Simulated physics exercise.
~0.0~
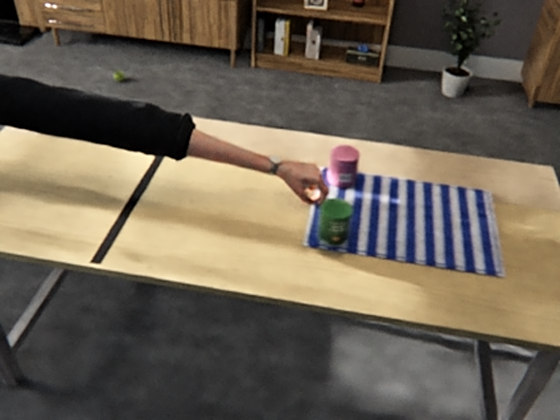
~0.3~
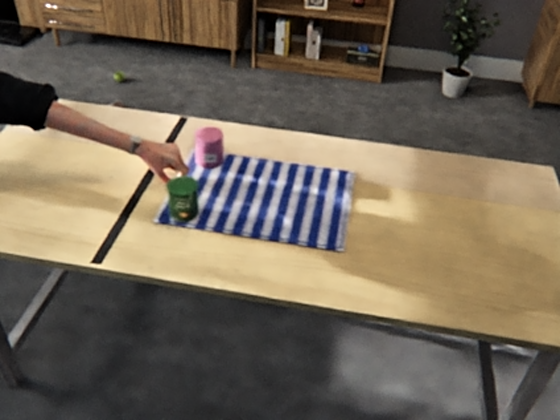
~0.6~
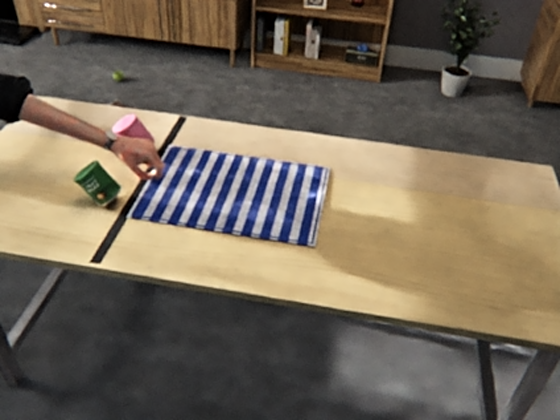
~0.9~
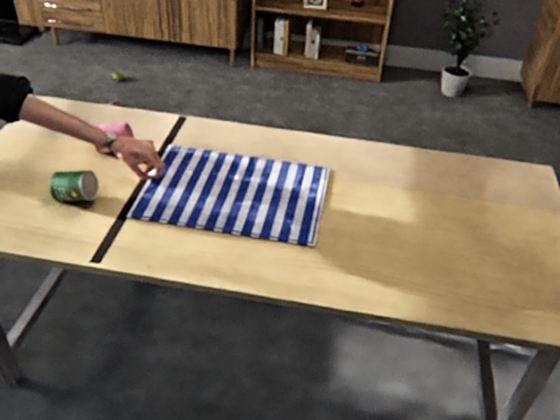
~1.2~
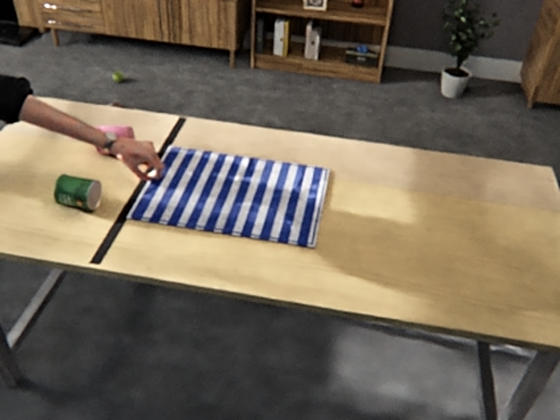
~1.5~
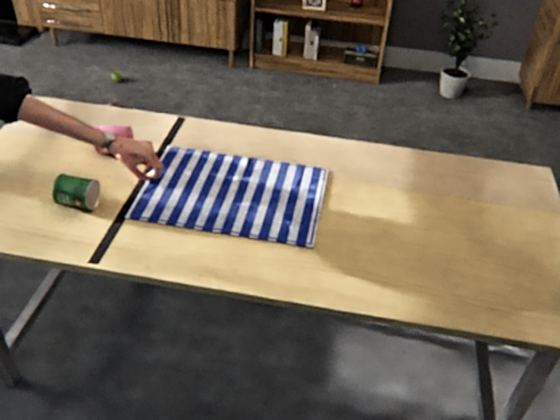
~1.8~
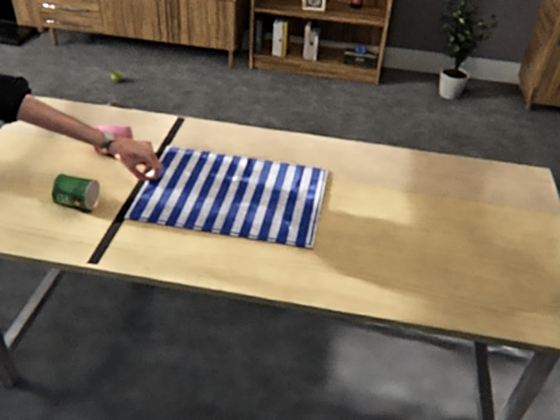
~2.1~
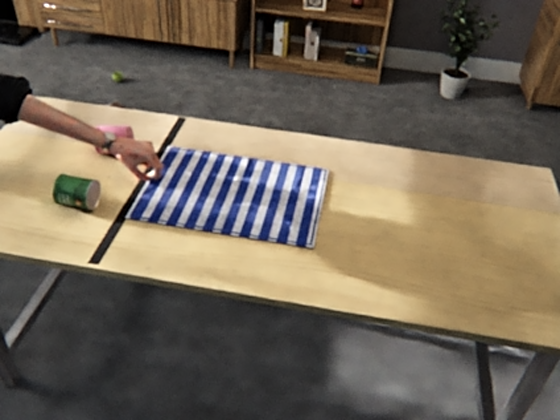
The video shows a hand pulling a blue and white striped cloth leftward across a table with a green tin and a pink jar on it, until the cloth stops at a dark strip and both containers slide off its front and end up tipped over beyond it.
